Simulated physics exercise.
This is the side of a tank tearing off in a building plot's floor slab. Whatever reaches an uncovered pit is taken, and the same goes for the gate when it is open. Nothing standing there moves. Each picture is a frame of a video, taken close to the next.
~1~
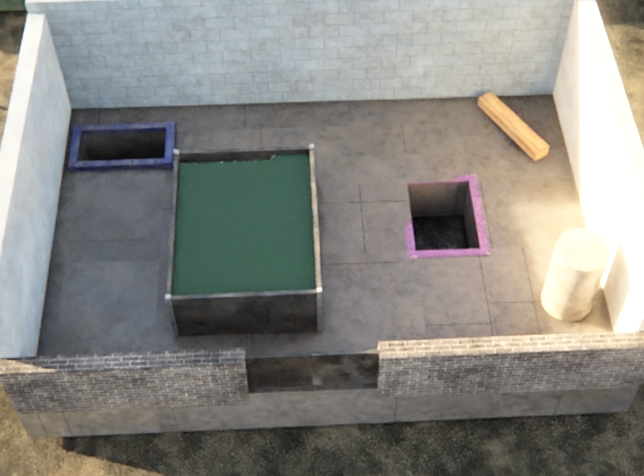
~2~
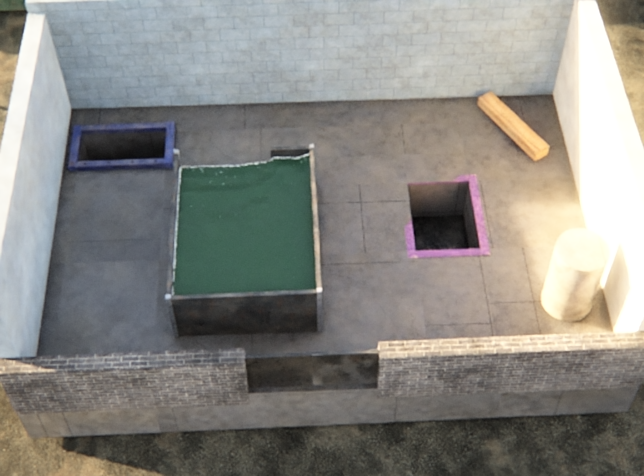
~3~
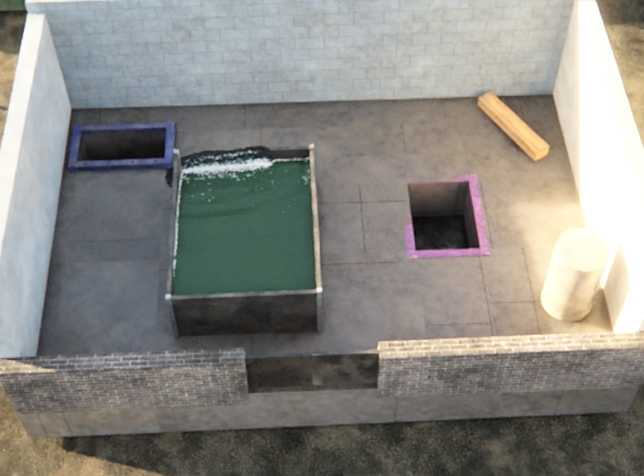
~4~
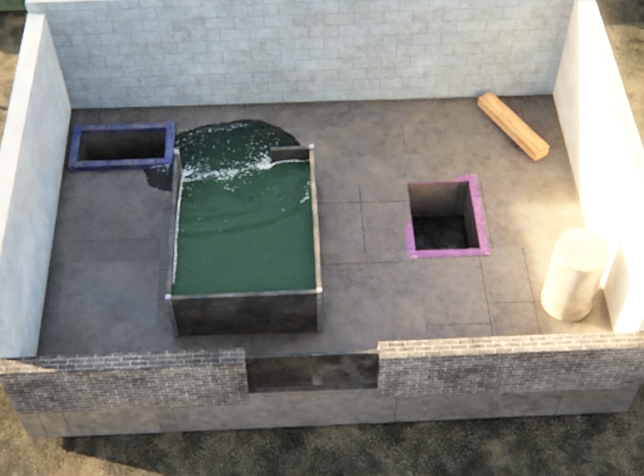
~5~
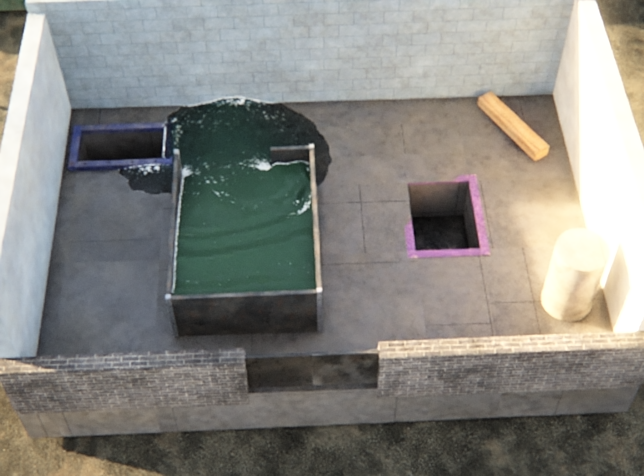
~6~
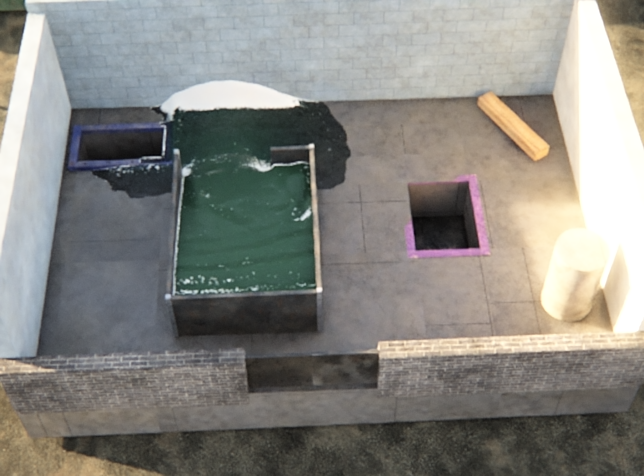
Green water in a tank pours out its far side and spreads across the grey floor.
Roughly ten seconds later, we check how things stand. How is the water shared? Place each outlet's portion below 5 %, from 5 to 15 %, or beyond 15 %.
The gate will drain shy of five per cent; the blue pit will drain in excess of fifteen per cent; the purple pit will drain five to fifteen per cent inclusive.
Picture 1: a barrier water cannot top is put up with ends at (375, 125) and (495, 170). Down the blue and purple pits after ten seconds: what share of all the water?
Shares in percent - blue: 25; purple: 15.
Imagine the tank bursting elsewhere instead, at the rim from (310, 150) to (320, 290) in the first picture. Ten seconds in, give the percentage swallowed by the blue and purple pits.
The blue pit gets 0 per cent and the purple pit 55 per cent.
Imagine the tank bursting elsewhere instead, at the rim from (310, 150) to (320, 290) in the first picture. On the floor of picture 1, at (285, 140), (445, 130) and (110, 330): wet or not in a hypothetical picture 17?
Listed in order, they come out without a puddle, sitting in a pool and without a puddle.
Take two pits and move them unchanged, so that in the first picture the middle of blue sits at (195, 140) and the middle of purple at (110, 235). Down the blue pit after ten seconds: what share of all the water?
The blue pit takes 40 per cent.
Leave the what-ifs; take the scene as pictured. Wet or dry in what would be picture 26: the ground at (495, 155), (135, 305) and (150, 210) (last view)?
One after the other: Awash, covered, dry.
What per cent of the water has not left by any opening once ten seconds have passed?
68 %.
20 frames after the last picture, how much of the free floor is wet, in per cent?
About 60 per cent.
A moment on, water covers 20 % of the floor; the gate 0 %, the blue pit 1 %, the purple pit 0 %.
Next, water covers 35 % of the floor; the gate 0 %, the blue pit 5 %, the purple pit 0 %.
Then, water covers 60 % of the floor; the gate 0 %, the blue pit 13 %, the purple pit 2 %.
Later, water covers 85 % of the floor; the gate 0 %, the blue pit 20 %, the purple pit 6 %.
In the end, water covers 95 % of the floor; the gate 0 %, the blue pit 22 %, the purple pit 11 %.
